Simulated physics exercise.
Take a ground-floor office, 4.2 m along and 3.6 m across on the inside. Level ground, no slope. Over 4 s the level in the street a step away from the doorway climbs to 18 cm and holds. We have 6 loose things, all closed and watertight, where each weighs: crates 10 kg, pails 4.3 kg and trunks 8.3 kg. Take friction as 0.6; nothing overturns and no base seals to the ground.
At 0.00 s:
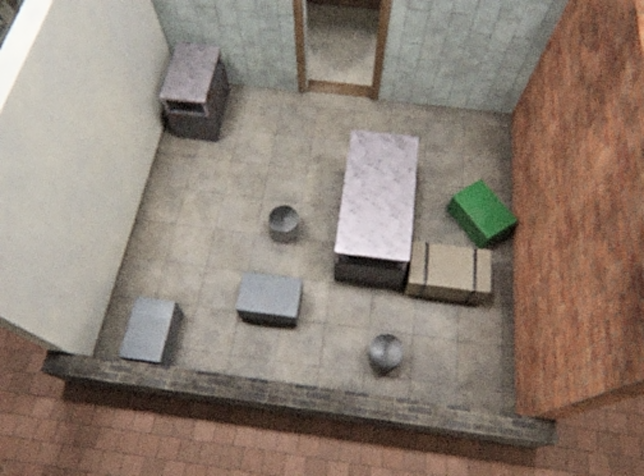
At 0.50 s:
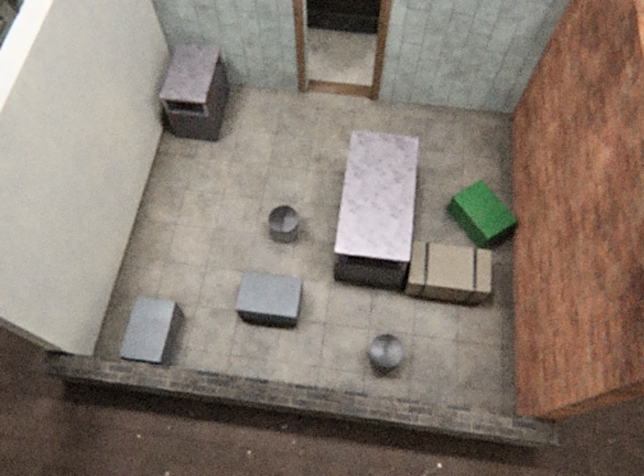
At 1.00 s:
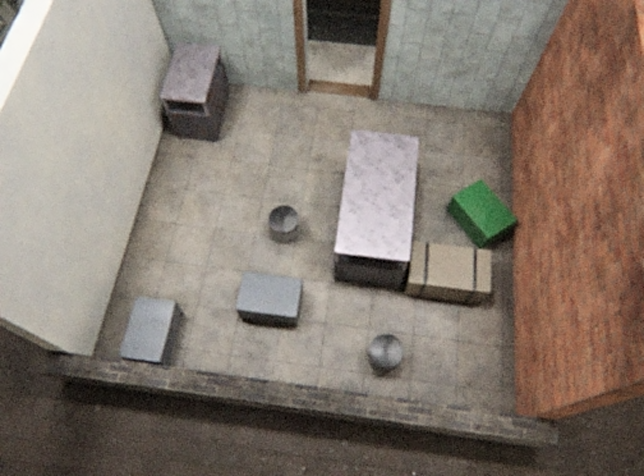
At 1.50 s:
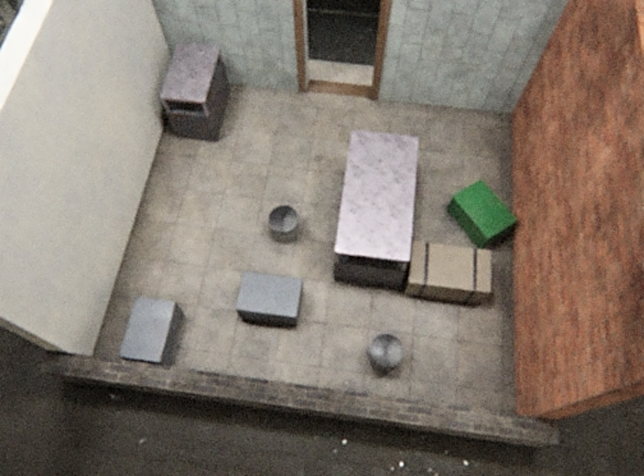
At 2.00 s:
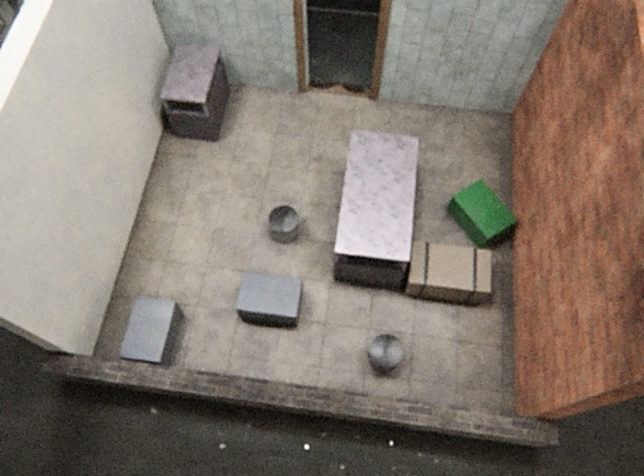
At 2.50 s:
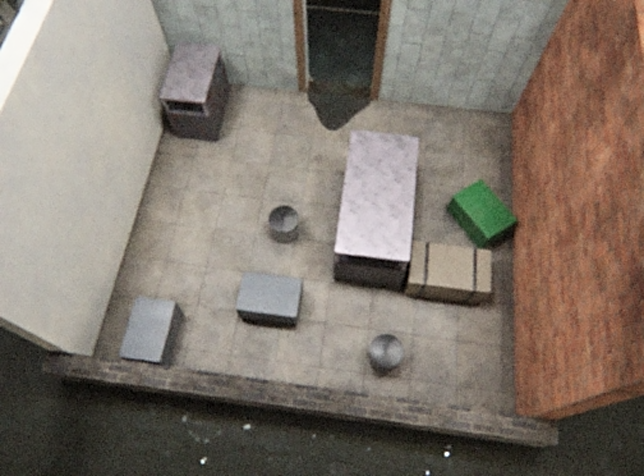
At first, a tiled room seen from above holds a long table, a cabinet, boxes, pails and a green crate, with brick paving outside. Then dark water covers the ground outside and appears beyond the doorway, and finally a small tongue of it spreads inside, while the objects stay still.
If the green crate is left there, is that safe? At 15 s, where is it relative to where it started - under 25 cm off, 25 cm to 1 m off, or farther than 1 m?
25 cm to 1 m from where it started.
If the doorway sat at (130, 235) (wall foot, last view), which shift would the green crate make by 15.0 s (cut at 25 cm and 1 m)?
Green crate: Goes a long way.
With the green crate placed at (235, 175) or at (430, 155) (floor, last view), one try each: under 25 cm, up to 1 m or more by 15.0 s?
The first start leaves it slightly displaced, the second leaves it slightly displaced.
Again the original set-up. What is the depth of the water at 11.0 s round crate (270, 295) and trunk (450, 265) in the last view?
Around 7 cm and 4 cm.
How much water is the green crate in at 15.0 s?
7 cm, roughly.
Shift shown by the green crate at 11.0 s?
Shift: About 30 cm.
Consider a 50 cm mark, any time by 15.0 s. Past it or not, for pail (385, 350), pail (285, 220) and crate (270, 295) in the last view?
In that order: Past it, past it, past it.
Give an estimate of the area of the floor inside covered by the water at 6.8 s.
My estimate is roughly 11.0 m2.
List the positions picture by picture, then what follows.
The first picture shows the green crate at (485, 208) rests on the ground; 0.0 m2 under water; 0 of 6 have shifted.
The second picture shows the green crate at (485, 208) rests on the ground; water covers 0.0 m2; 0 of 6 have shifted.
The third picture shows the green crate at (485, 208) rests on the ground; water covers 0.0 m2; 0 of 6 have shifted.
The fourth picture shows the green crate at (485, 208) rests on the ground; 0.0 m2 under water; 0 of 6 have shifted.
The fifth picture shows the green crate at (485, 208) rests on the ground; water covers 0.0 m2; 0 of 6 have shifted.
The sixth picture shows the green crate at (485, 208), on the bottom; 0.2 m2 under water; 0 of 6 have shifted.
After 3.5 s the green crate is near (485, 208), 0.0 m from its start, aground; 0 afloat.
After 6.8 s the green crate is near (485, 208), 0.0 m from its start, aground; 0 afloat.
After 11.0 s the green crate is near (470, 226), 0.3 m from its start, aground; 4 afloat.
After 15.0 s the green crate is near (472, 164), 0.5 m from its start, afloat; 6 afloat.
